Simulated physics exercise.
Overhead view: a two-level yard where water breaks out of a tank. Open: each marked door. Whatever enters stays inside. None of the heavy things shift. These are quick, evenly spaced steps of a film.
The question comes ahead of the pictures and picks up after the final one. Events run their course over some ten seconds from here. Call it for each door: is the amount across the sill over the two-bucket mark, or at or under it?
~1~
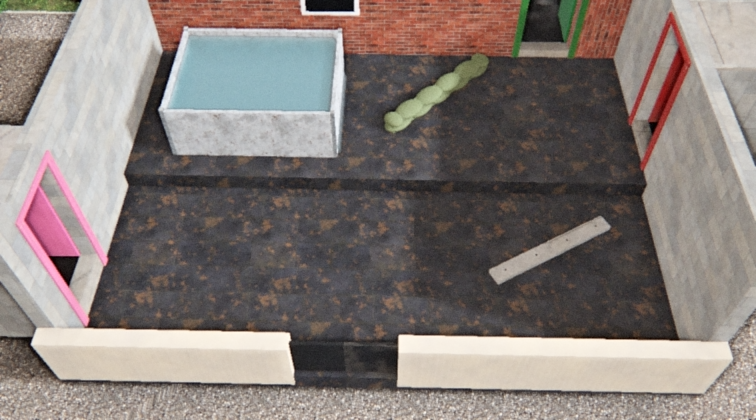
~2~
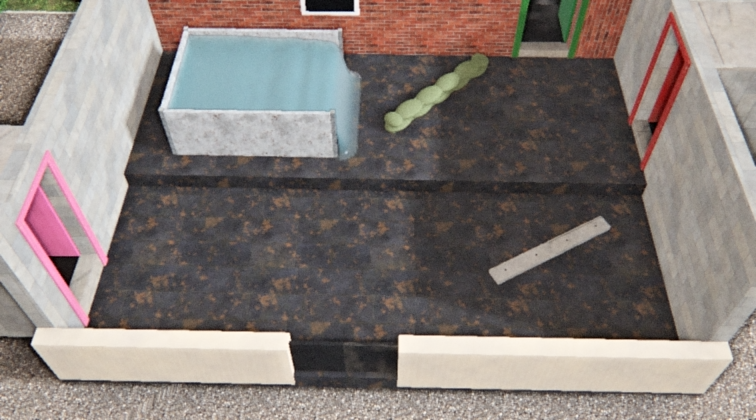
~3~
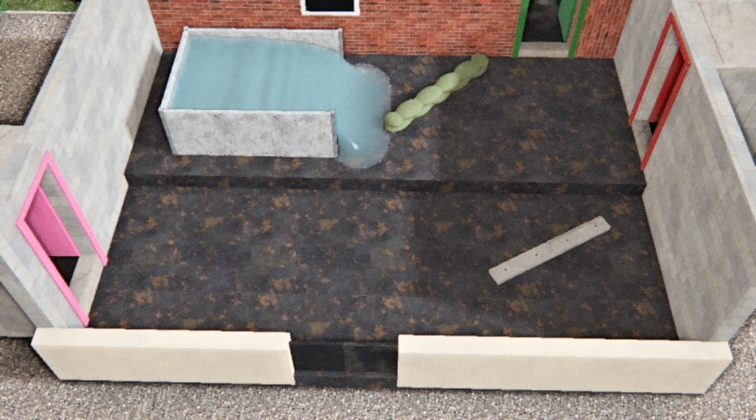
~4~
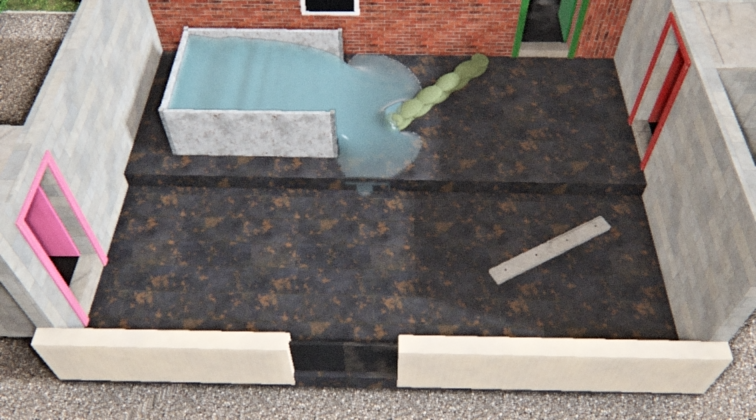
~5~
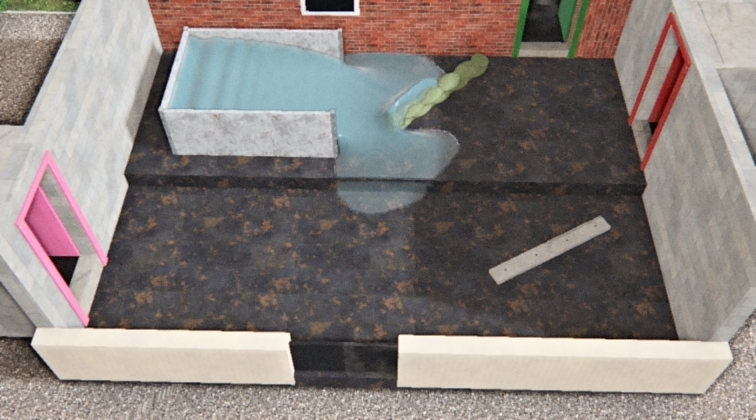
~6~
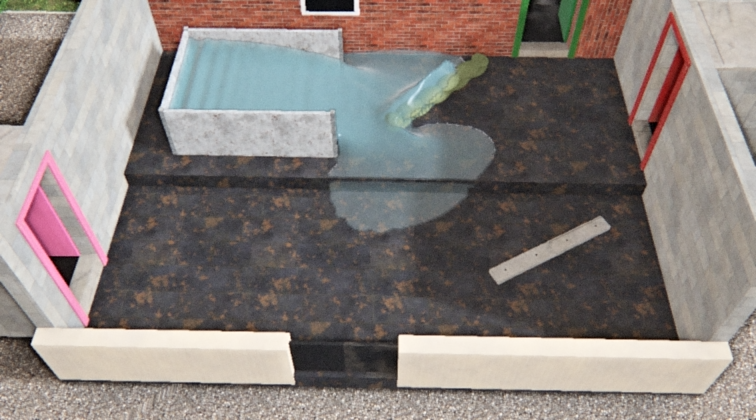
My call: The pink door at or under the mark, the red door over the mark, the green door at or under the mark.
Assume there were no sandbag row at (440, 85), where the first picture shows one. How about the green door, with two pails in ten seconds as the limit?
Simply put, green clears the line.
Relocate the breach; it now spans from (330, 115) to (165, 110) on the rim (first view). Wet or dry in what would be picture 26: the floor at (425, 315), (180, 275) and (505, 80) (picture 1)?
First soaked, second soaked, third unwetted.
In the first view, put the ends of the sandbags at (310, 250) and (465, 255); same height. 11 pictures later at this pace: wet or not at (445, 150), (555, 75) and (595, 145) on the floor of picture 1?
First spot gets soaked, second gets soaked, third gets soaked.
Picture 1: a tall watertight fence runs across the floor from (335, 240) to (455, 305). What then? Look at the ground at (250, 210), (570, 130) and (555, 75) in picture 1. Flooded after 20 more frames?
The first spot is untouched, the second swamped, the third swamped.
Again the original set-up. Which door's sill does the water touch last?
I'd say the pink door.
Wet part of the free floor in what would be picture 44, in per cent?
That comes to about 80 per cent.
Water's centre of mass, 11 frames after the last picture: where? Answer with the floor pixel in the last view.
The centre of mass sits at about (405, 119).
A moment on, water covers 40 % of the floor; the pink door not reached, the red door not reached, the green door wet at the sill, nothing in.
Next, water covers 55 % of the floor; the pink door not reached, the red door wet at the sill, nothing in, the green door wet at the sill, nothing in.
Then, water covers 65 % of the floor; the pink door not reached, the red door over two buckets in, the green door wet at the sill, nothing in.
Later, water covers 80 % of the floor; the pink door wet at the sill, nothing in, the red door far over two buckets in, the green door wet at the sill, nothing in.
In the end, water covers 90 % of the floor; the pink door wet at the sill, nothing in, the red door far over two buckets in, the green door wet at the sill, nothing in.
